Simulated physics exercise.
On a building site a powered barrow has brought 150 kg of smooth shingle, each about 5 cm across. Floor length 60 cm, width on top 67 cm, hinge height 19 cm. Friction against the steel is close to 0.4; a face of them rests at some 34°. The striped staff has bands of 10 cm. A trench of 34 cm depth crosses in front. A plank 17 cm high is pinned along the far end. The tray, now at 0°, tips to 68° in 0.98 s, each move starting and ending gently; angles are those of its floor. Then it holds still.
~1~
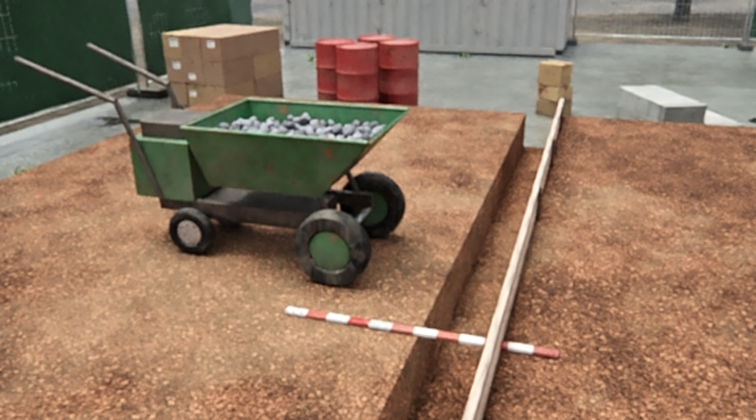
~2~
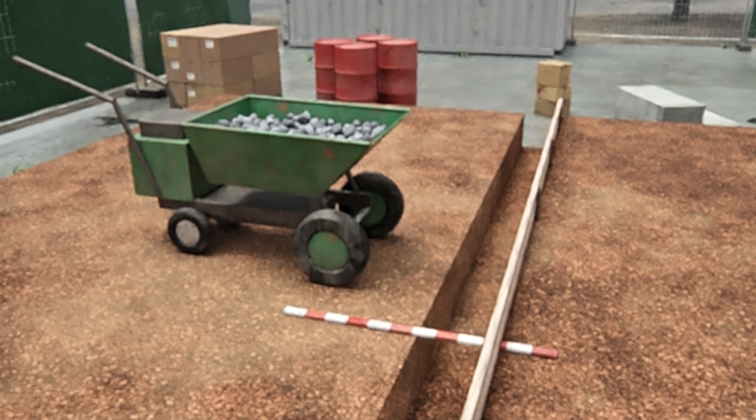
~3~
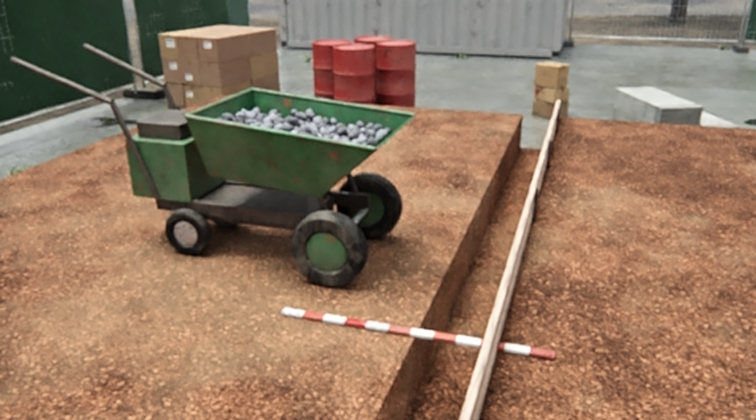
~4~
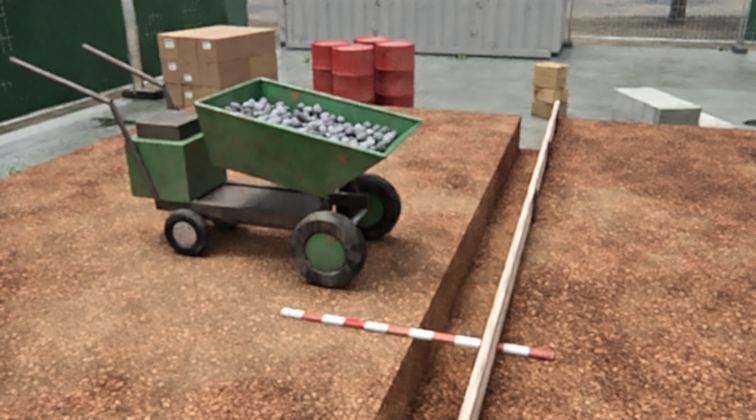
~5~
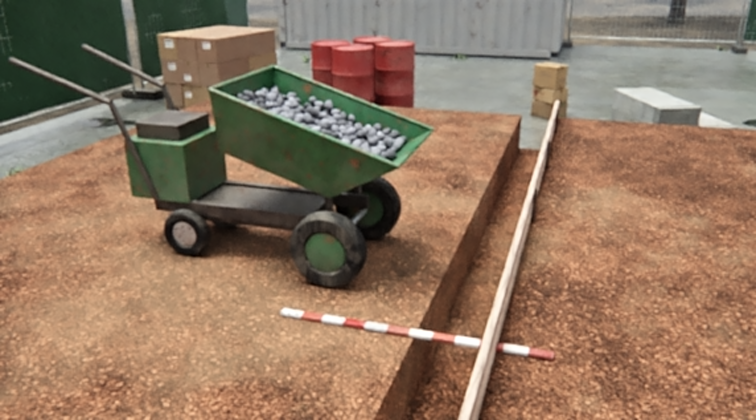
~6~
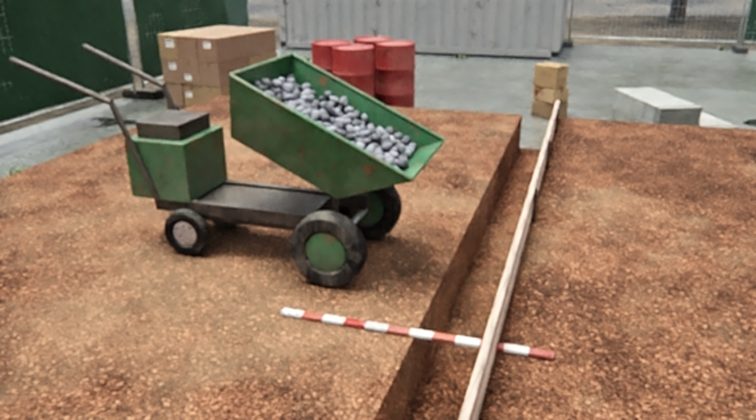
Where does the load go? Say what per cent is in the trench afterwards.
Roughly 82 per cent ends in the trench.
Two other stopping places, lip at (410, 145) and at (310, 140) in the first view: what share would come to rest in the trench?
Near 15 per cent from the first place, 90 from the second.
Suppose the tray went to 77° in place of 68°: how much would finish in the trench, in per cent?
It would be near 95 per cent.
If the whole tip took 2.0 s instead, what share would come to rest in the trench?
Then about 90 per cent.
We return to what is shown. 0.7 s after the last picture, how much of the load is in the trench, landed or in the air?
Some 30 per cent.
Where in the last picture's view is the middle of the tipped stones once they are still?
Their middle is at about (485, 315).
Then, 0.3 s after the last picture the floor is at 58°, 100 % in the tray; the foremost stones are at (449, 215).
Then, 0.7 s after the last picture the floor is at 68°, 62 % in the tray, 32 % in the trench, 5 % past the trench; the foremost stones are at (539, 260).
Then, 1.0 s after the last picture the floor is at 68°, 17 % in the tray, 65 % in the trench, 18 % past the trench; the foremost stones are at (677, 290).
Then, 3.0 s after the last picture the floor is at 68°, 0 % in the tray, 82 % in the trench, 18 % past the trench; the foremost stones are past the picture's edge.
